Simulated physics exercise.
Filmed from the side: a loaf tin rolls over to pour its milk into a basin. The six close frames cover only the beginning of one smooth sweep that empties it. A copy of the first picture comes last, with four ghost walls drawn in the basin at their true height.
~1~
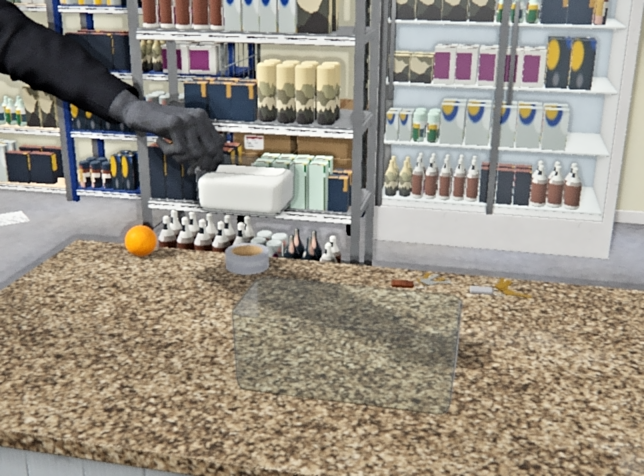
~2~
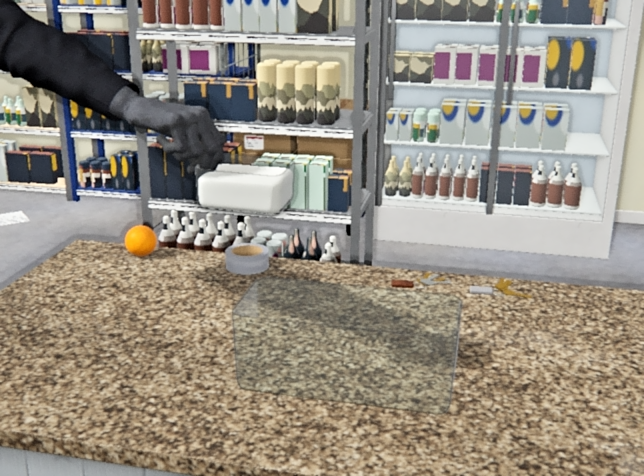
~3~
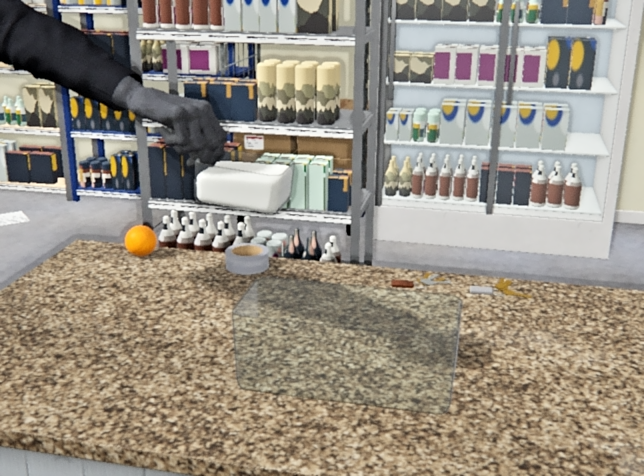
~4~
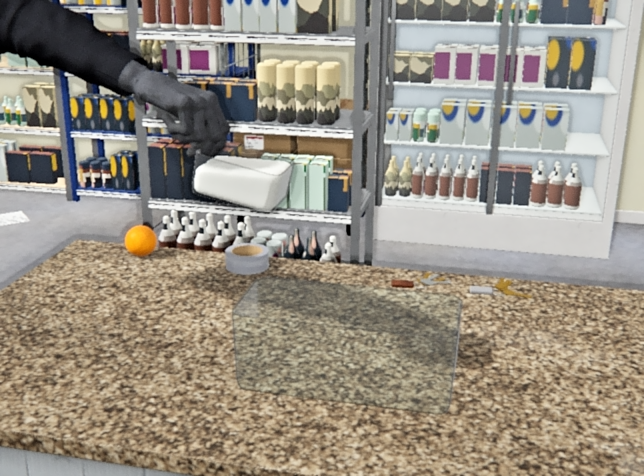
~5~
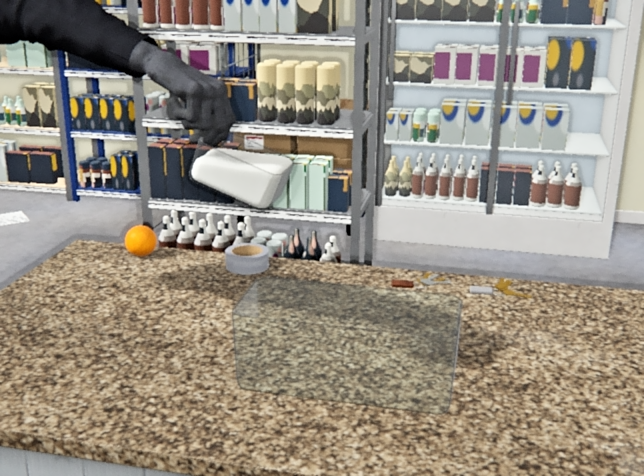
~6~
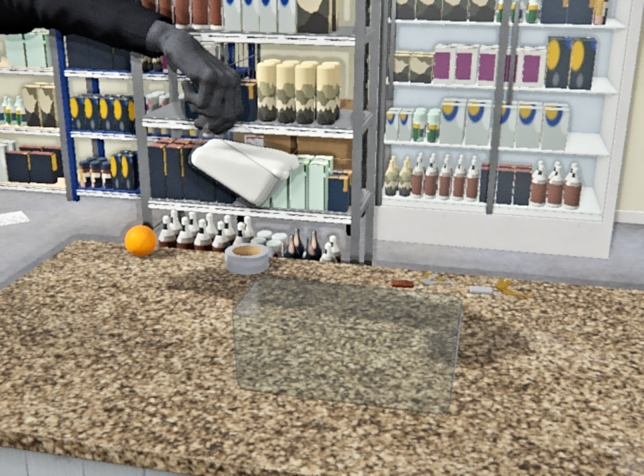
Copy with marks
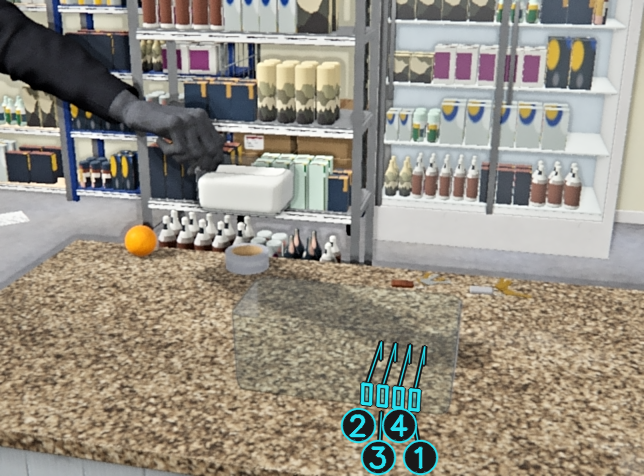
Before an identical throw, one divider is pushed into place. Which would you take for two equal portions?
I would pick place 2.
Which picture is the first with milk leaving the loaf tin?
Picture 6.
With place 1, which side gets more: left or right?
More ends on the left.
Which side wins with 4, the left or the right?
The left side.
On the marked copy, 1 at (413, 416); 2 at (365, 410); 3 at (381, 412); 4 at (397, 414).
With 1, about 82 % ends left of the wall and 15 % right of it; 3 % is lost outside.
With 2, about 49 % ends left of the wall and 48 % right of it; 3 % is lost outside.
With 3, about 78 % ends left of the wall and 20 % right of it.
With 4, about 85 % ends left of the wall and 12 % right of it; 3 % is lost outside.
